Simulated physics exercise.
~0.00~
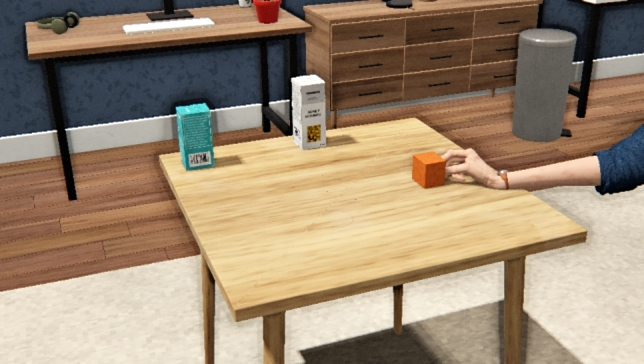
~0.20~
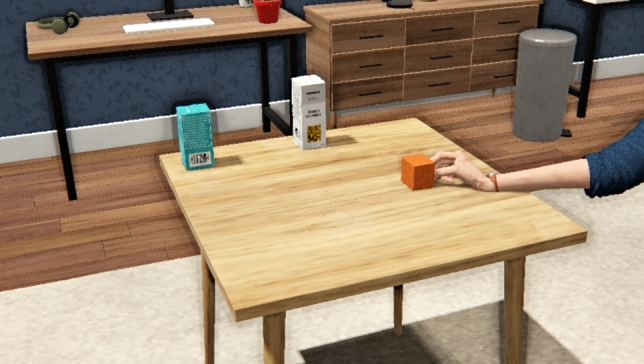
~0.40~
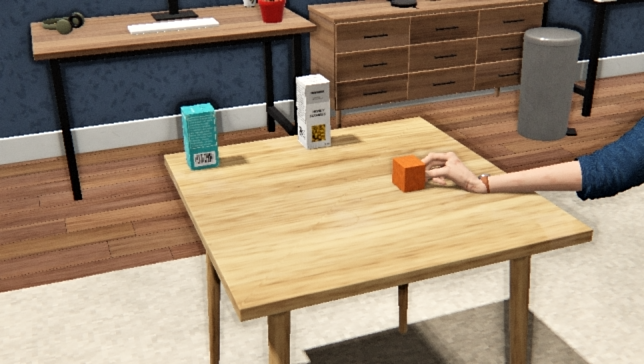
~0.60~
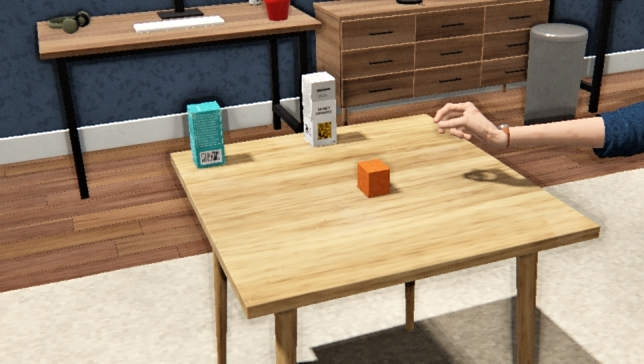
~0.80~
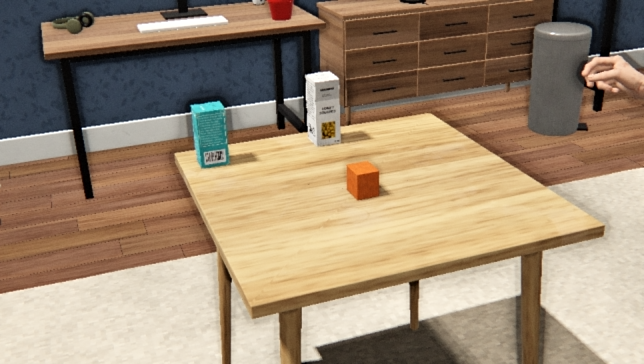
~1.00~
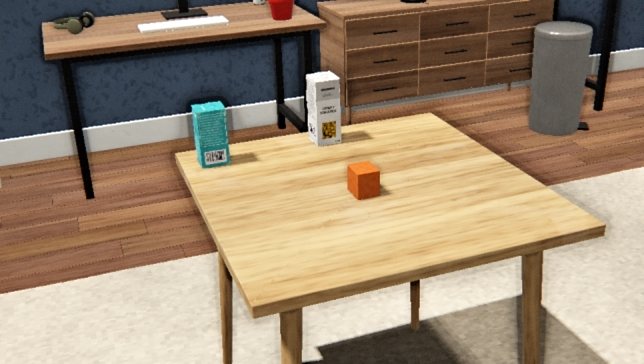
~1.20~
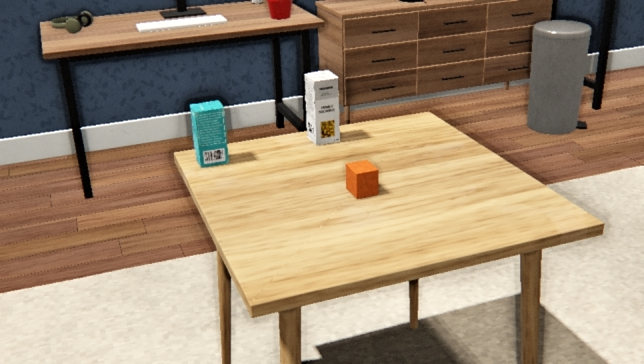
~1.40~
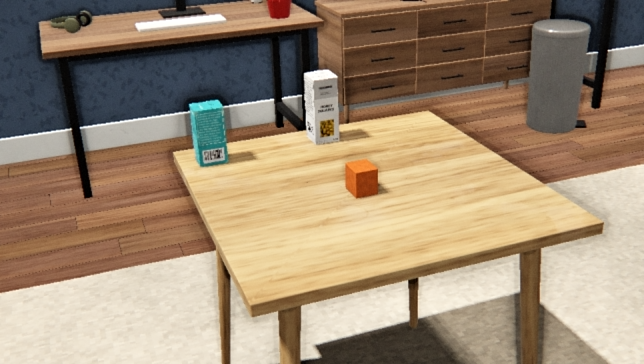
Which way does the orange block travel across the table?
The orange block moves to the left, first pushed by the hand and then sliding a little further after the hand lets go.
